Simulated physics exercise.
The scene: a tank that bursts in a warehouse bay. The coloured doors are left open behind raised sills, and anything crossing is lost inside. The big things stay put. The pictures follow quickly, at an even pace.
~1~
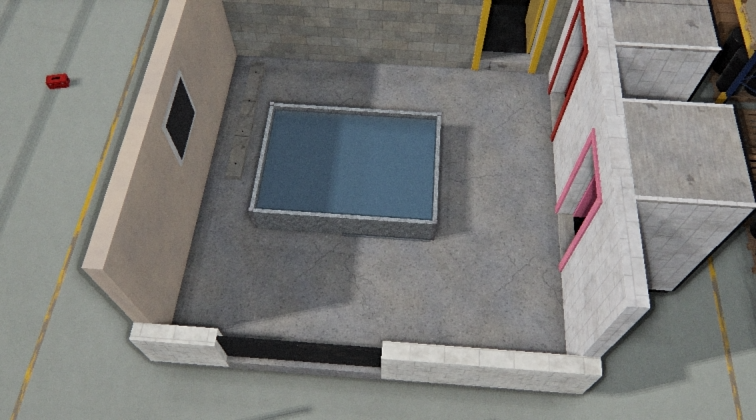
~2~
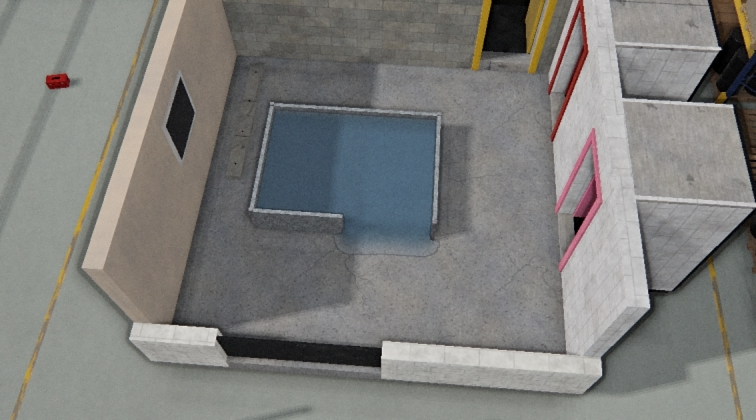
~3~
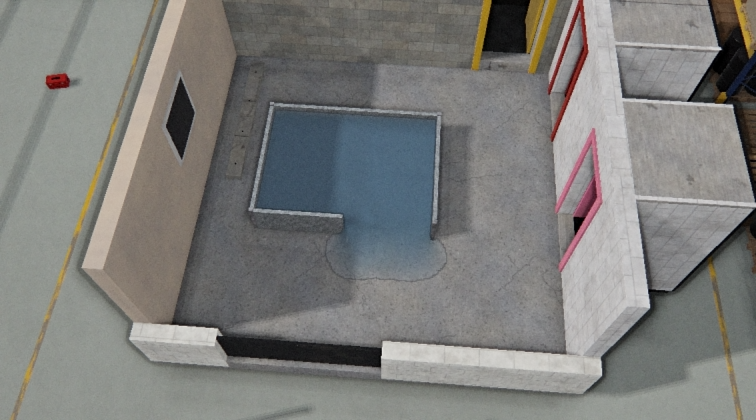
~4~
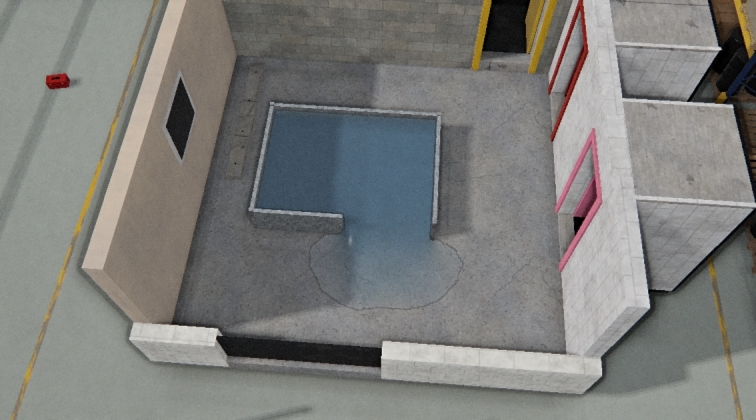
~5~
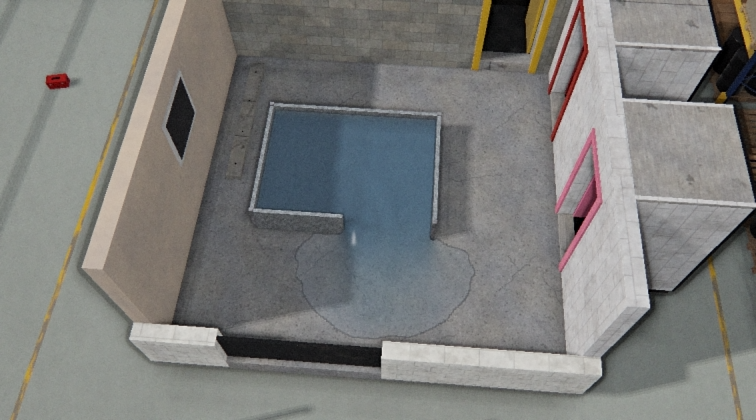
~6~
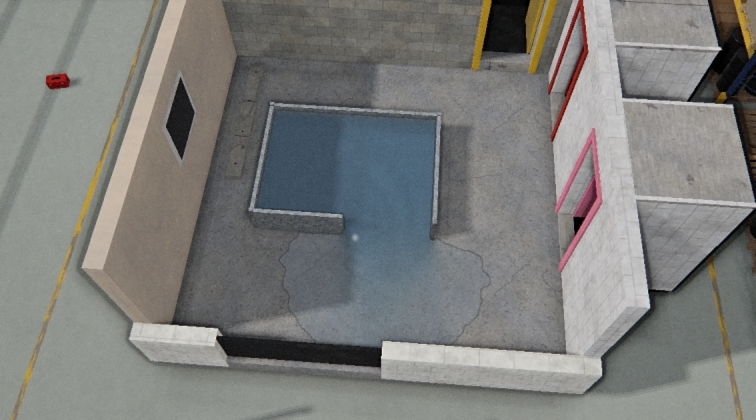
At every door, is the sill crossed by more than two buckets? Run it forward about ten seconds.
One by one: The red door receives no more than two buckets; the yellow door receives no more than two buckets; the pink door receives more than two buckets.
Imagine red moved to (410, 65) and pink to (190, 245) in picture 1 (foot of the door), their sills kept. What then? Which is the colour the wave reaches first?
The pink one gets wet first.
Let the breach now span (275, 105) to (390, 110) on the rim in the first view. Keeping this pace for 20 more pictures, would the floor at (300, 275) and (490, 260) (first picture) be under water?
Point one not reached; point two not reached.
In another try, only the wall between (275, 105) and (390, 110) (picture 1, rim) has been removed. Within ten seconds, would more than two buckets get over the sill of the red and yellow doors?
As it turns out, the red door surpasses the cutoff; as for the yellow door, it comes in lower.
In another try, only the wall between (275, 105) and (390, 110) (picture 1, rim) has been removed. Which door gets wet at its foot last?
Call it the pink one.
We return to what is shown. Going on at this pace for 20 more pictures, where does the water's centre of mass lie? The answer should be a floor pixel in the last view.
Somewhere near (375, 243).
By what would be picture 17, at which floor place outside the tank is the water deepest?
My estimate is about (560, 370).
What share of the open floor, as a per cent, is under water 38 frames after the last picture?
Around 85 in a hundred.
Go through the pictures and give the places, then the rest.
Still water in the open tank at (349, 163), in the first picture.
Water pours out at (387, 229) and has run to (339, 243), in the second picture.
The front is at (337, 264), out from the gap at (387, 230), in the third picture.
Water pours out at (387, 230) and has run to (326, 285), in the fourth picture.
Water pours out at (387, 230) and has run to (350, 330), in the fifth picture.
Water pours out at (387, 230) and has run to a hidden place, in the sixth picture.
A moment on, water covers 20 % of the floor; the red door not reached, the yellow door not reached, the pink door not reached.
Next, water covers 30 % of the floor; the red door not reached, the yellow door not reached, the pink door not reached.
Then, water covers 50 % of the floor; the red door not reached, the yellow door not reached, the pink door wet at the sill, nothing in.
Later, water covers 85 % of the floor; the red door wet at the sill, nothing in, the yellow door wet at the sill, nothing in, the pink door over two buckets in.
In the end, water covers 95 % of the floor; the red door under two buckets in, the yellow door wet at the sill, nothing in, the pink door over two buckets in.
